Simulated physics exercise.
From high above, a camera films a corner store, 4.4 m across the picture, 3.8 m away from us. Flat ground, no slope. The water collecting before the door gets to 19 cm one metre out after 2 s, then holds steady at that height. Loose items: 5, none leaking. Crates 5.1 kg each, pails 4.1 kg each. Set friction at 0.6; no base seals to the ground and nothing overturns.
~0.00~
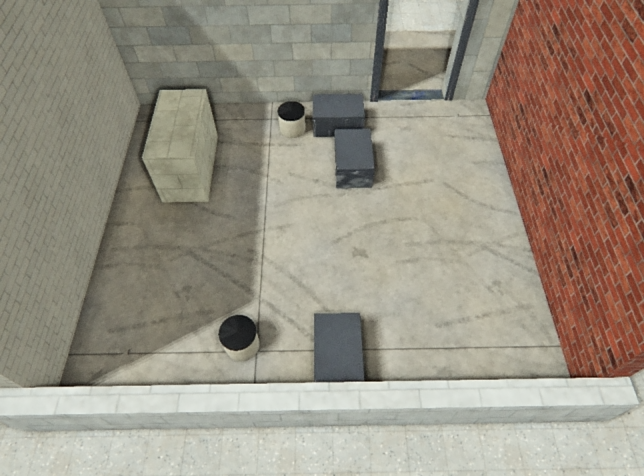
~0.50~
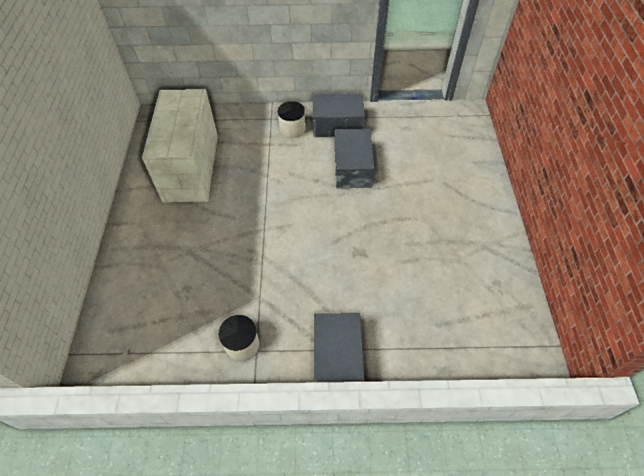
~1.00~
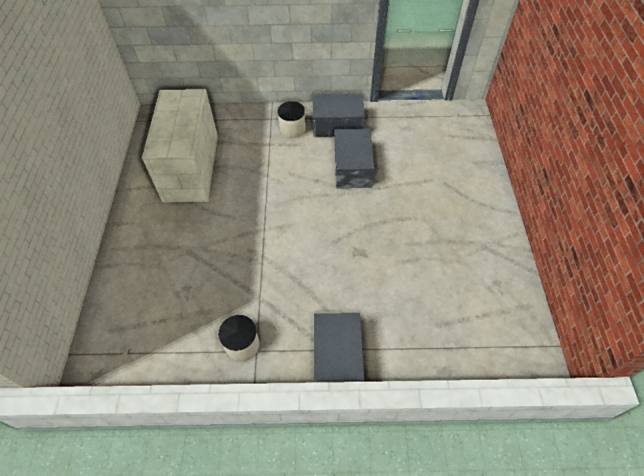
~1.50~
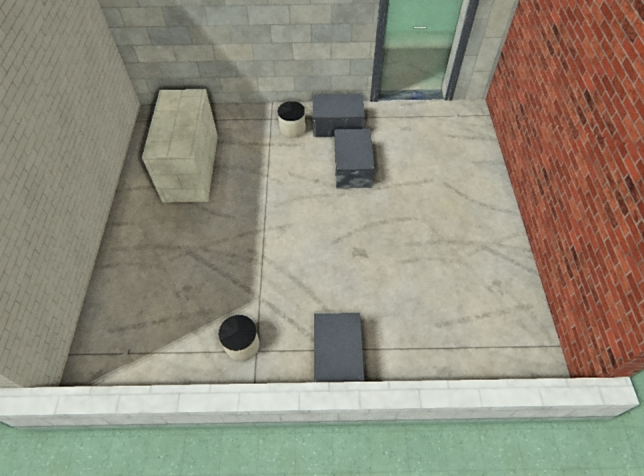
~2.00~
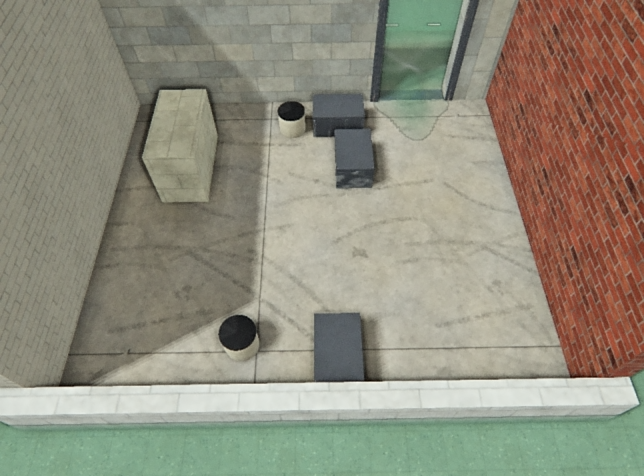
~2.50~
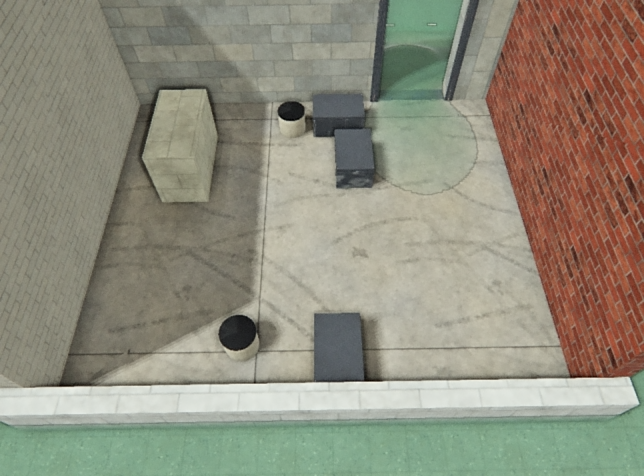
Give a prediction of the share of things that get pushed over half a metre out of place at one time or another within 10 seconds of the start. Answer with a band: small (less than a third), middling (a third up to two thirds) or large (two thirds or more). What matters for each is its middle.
Middling.
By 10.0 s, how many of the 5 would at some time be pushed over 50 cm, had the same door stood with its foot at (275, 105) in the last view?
Then 4 of them would.
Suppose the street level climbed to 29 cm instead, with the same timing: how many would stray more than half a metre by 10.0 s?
Then it comes to 3.
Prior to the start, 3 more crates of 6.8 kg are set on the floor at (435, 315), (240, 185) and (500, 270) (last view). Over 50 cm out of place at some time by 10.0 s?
Taking them in the given order: Greater, then smaller, then greater.
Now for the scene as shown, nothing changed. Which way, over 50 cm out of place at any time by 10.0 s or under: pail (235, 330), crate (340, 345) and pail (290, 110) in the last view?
So that's beyond it for the first, beyond it for the second and inside it for the last.
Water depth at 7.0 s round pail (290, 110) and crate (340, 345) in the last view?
Depths: Near 1 cm, then near 6 cm.
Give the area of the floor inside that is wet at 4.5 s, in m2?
Wet: Near 9.5 m2.
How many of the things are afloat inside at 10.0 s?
Answer: 2.
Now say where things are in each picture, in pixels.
The first picture shows a crate at (338, 346), on the bottom; a pail at (237, 332) rests on the ground; water covers 0.0 m2; 0 of 5 have shifted.
The second picture shows a crate at (338, 346) rests on the ground; a pail at (237, 332), on the bottom; water covers 0.0 m2; 0 of 5 have shifted.
The third picture shows a crate at (338, 346), on the bottom; a pail at (237, 332), on the bottom; 0.0 m2 under water; 0 of 5 have shifted.
The fourth picture shows a crate at (338, 346) rests on the ground; a pail at (237, 332), on the bottom; 0.0 m2 under water; 0 of 5 have shifted.
The fifth picture shows a crate at (338, 346) rests on the ground; a pail at (237, 332), on the bottom; water covers 0.4 m2; 0 of 5 have shifted.
The sixth picture shows a crate at (338, 346), on the bottom; a pail at (237, 332), on the bottom; water covers 1.7 m2; 0 of 5 have shifted.
After 3.5 s 0 of 5 are over 50 cm from their spots; 0 afloat.
After 4.5 s 1 of 5 are over 50 cm from their spots; 0 afloat.
After 7.0 s 2 of 5 are over 50 cm from their spots; 1 afloat.
After 10.0 s 3 of 5 are over 50 cm from their spots, and 3 have been at some point; 2 afloat.
